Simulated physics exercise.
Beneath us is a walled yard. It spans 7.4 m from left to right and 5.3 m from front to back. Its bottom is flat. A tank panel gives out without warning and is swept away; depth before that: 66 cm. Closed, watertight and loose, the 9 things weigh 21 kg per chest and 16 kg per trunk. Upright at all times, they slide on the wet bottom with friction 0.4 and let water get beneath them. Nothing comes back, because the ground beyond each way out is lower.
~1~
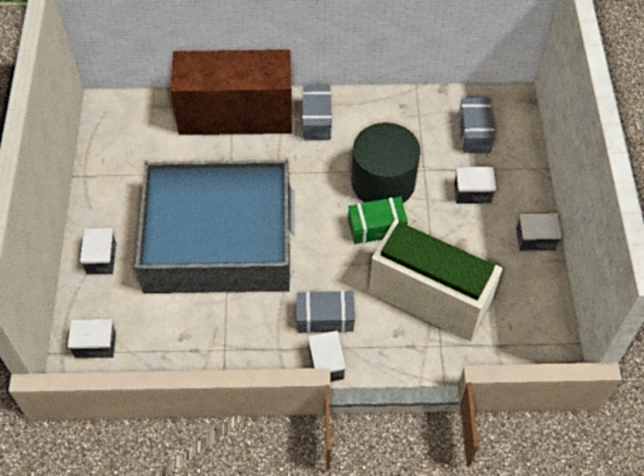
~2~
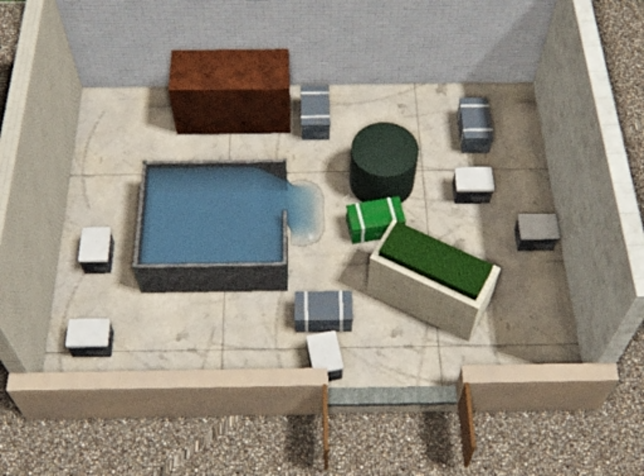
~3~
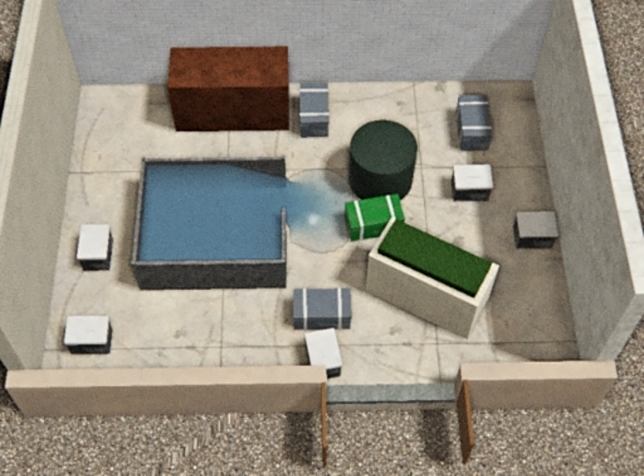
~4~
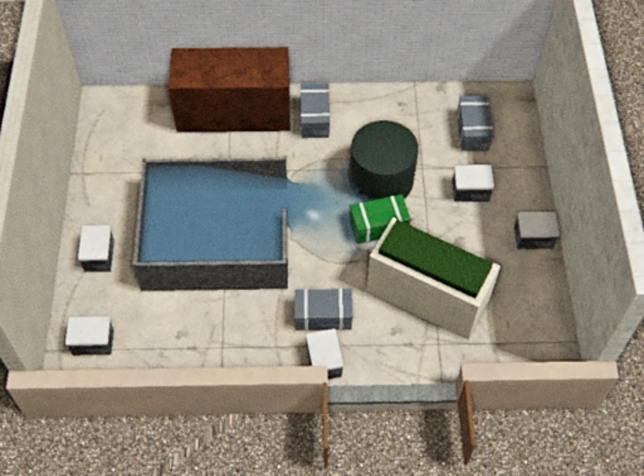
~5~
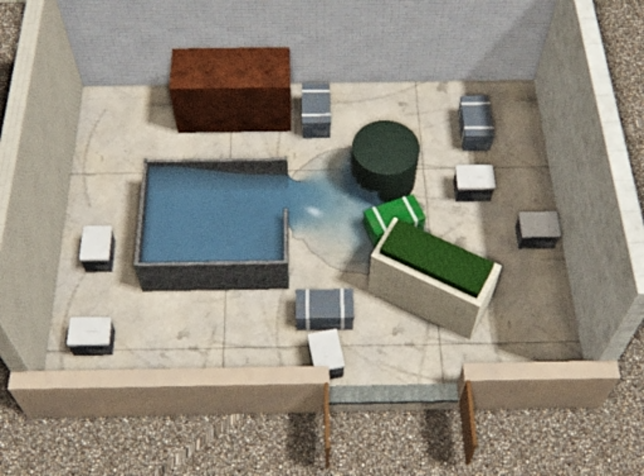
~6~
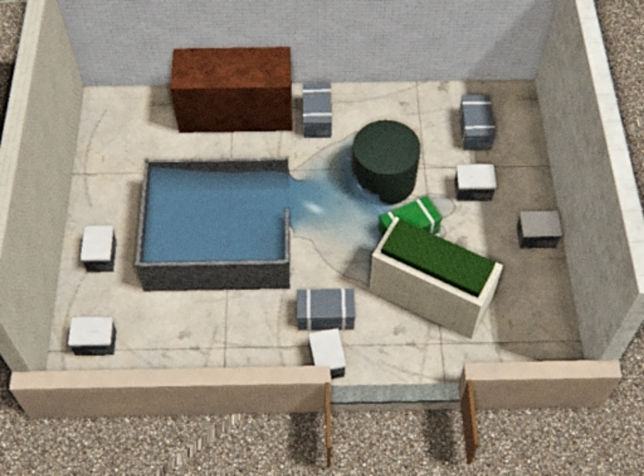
To begin with, a blue pool of water sits inside a raised tank in a walled yard, with boxes and blocks around it. Water then pours through the tank's right side and spreads across the floor, and the green trunk slides a short way right, turning slightly, between the dark cylinder and the planter.
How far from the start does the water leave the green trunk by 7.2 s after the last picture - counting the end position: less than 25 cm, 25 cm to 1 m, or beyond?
It comes to rest far off.
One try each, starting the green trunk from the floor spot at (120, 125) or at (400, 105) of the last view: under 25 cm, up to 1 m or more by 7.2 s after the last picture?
I'd expect that it remains where it was first and gets borne away second.
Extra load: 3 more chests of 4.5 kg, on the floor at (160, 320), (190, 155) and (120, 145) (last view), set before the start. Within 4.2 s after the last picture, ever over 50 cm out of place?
Respectively: Smaller, smaller, smaller.
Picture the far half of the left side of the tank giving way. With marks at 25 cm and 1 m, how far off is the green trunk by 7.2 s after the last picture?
Result: Green trunk essentially stationary.
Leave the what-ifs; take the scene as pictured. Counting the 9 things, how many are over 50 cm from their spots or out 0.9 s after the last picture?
1.
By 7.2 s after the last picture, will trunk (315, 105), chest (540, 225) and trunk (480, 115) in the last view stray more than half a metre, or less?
Taking them in order: Exceeded, exceeded and exceeded.
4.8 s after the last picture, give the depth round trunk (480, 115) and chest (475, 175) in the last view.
Close to 6 and 4 centimetres.
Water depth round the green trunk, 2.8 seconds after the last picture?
6 cm or so.
Then, 0.9 s after the last picture the green trunk is near (519, 256), 2.1 m from its start, aground; 0 of 9 are out; 0 afloat.
Then, 2.8 s after the last picture the green trunk is near (505, 333), 2.6 m from its start, aground; 0 of 9 are out; 2 afloat.
Then, 4.8 s after the last picture the green trunk is near (479, 340), 2.5 m from its start, afloat; 0 of 9 are out; 4 afloat.
Then, 7.2 s after the last picture the green trunk is near (359, 357), 2.4 m from its start, afloat; 0 of 9 are out; 3 afloat.
